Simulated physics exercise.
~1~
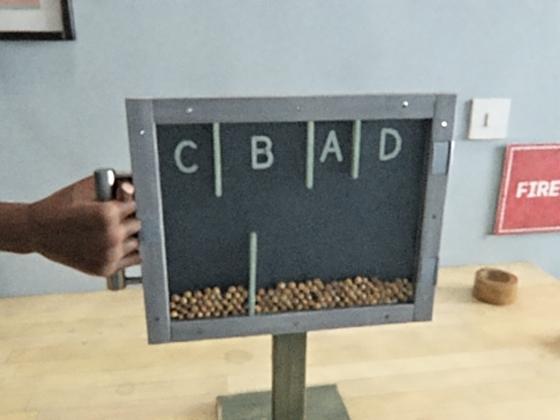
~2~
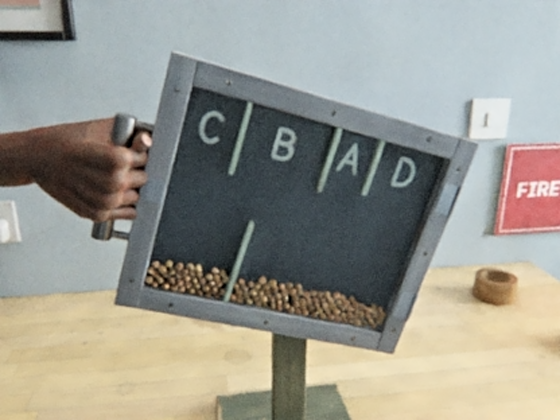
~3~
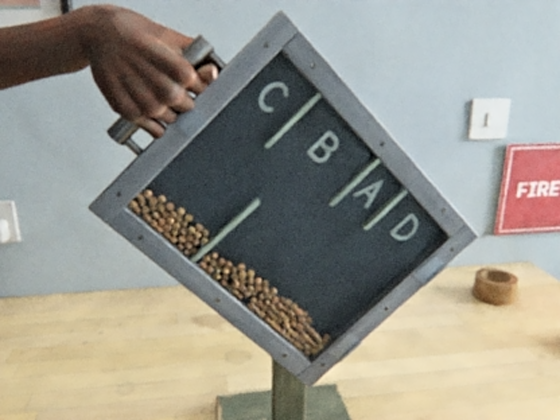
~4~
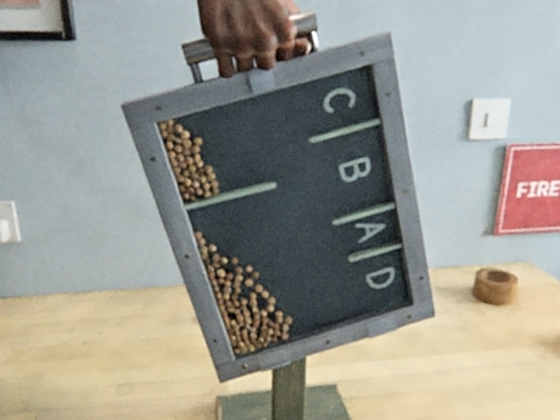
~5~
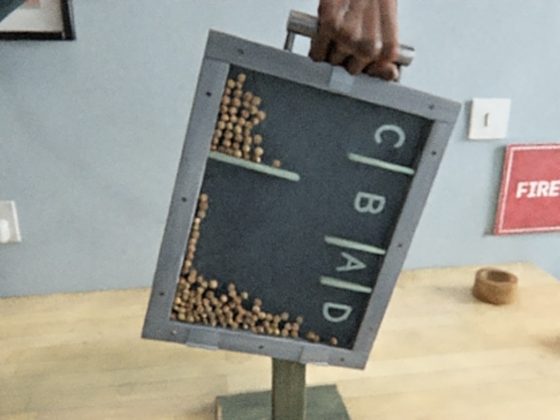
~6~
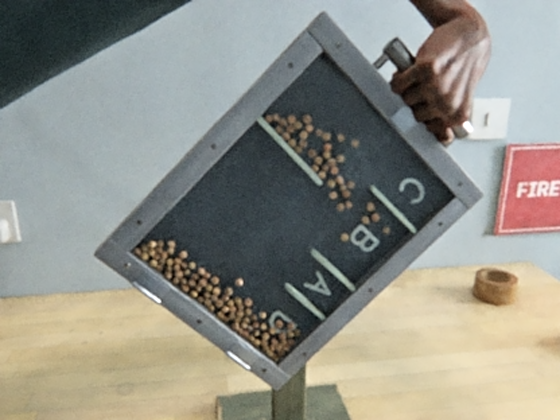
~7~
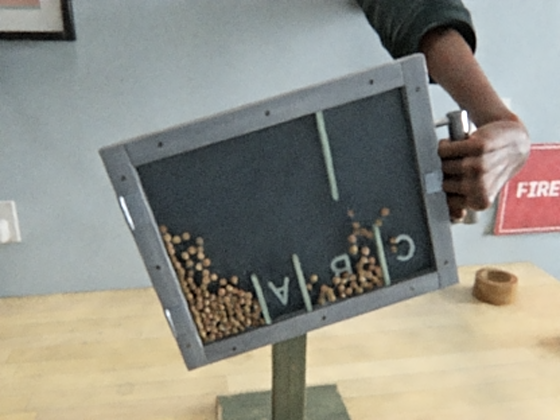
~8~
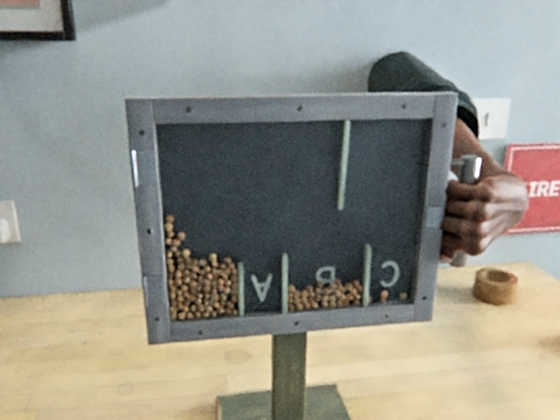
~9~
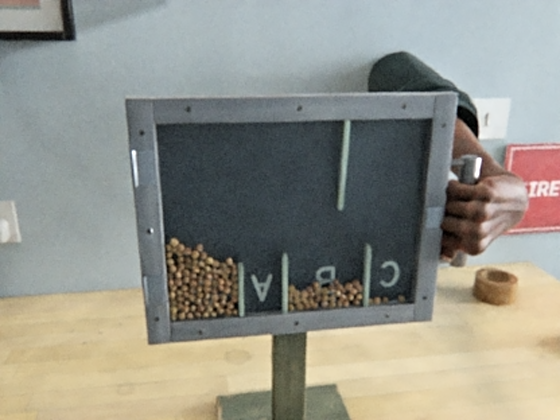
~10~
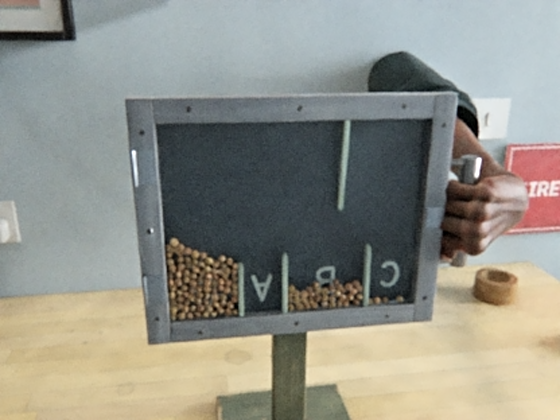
A hand turned a framed, see-through box of wooden beads clockwise until it was upside down, and the beads slid and tumbled into the lettered pockets, ending with most in D, a smaller batch in B, a few in C and practically none in A.
